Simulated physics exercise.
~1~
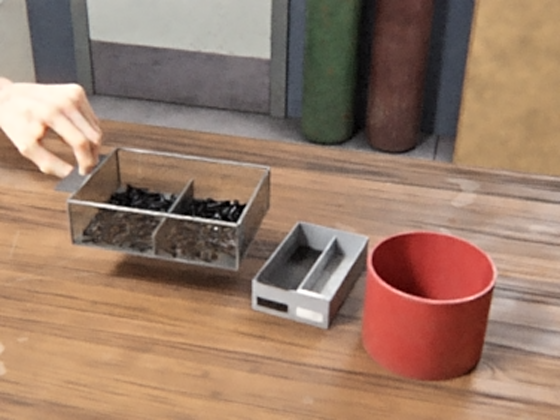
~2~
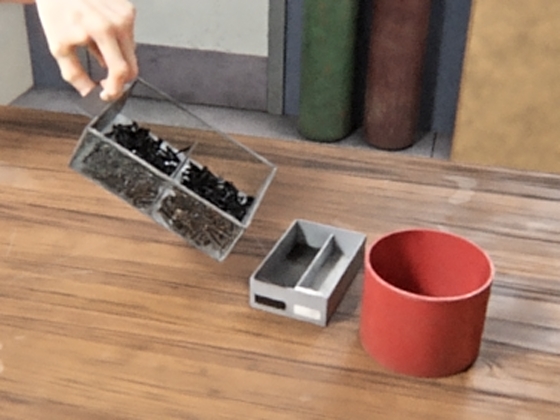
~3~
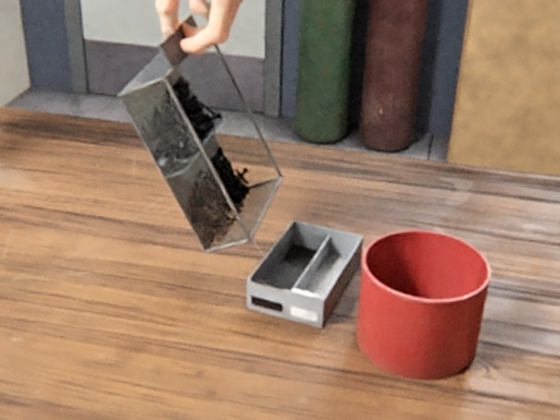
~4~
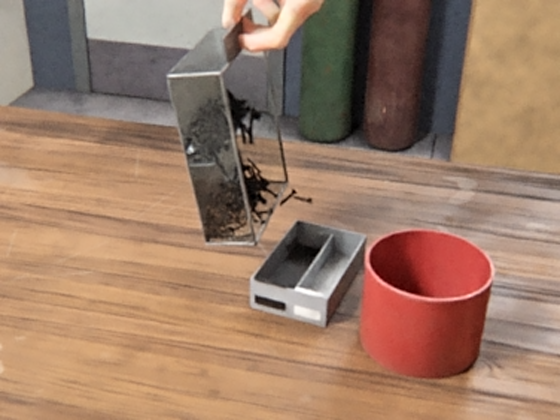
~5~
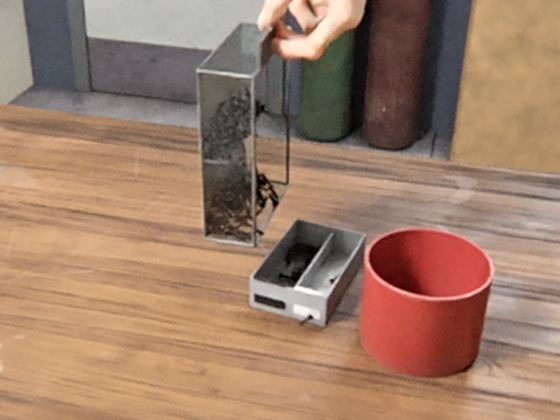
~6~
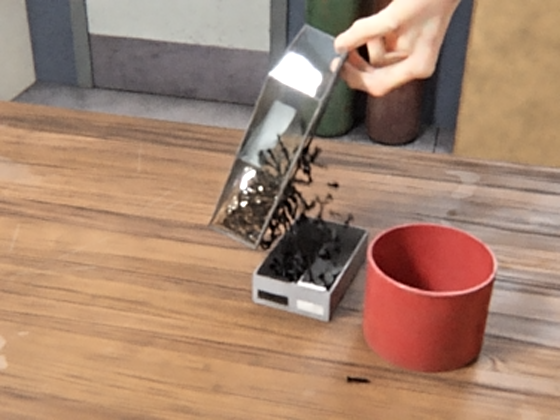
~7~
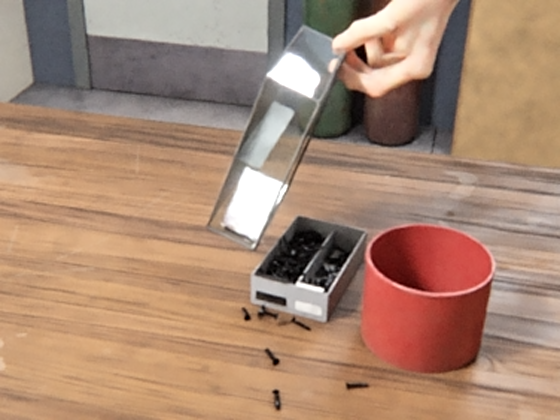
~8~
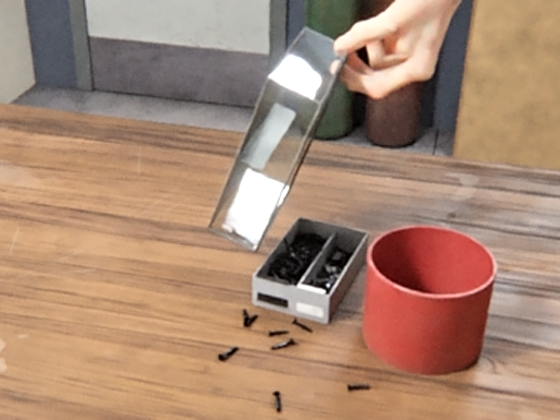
At first, a hand holds a clear, two-part box of small black screws above a wooden table, beside a small grey tin with two sections and a red pot. The hand lifts and tips the box steadily to the right until it stands on end over the tin. A few screws slip out, then the box tilts further and the rest pour down in a dark stream. Most land in the tin, filling the black section more than the white one, while several scatter on the table in front. Finally, the hand holds the emptied box still, and the red pot remains empty.
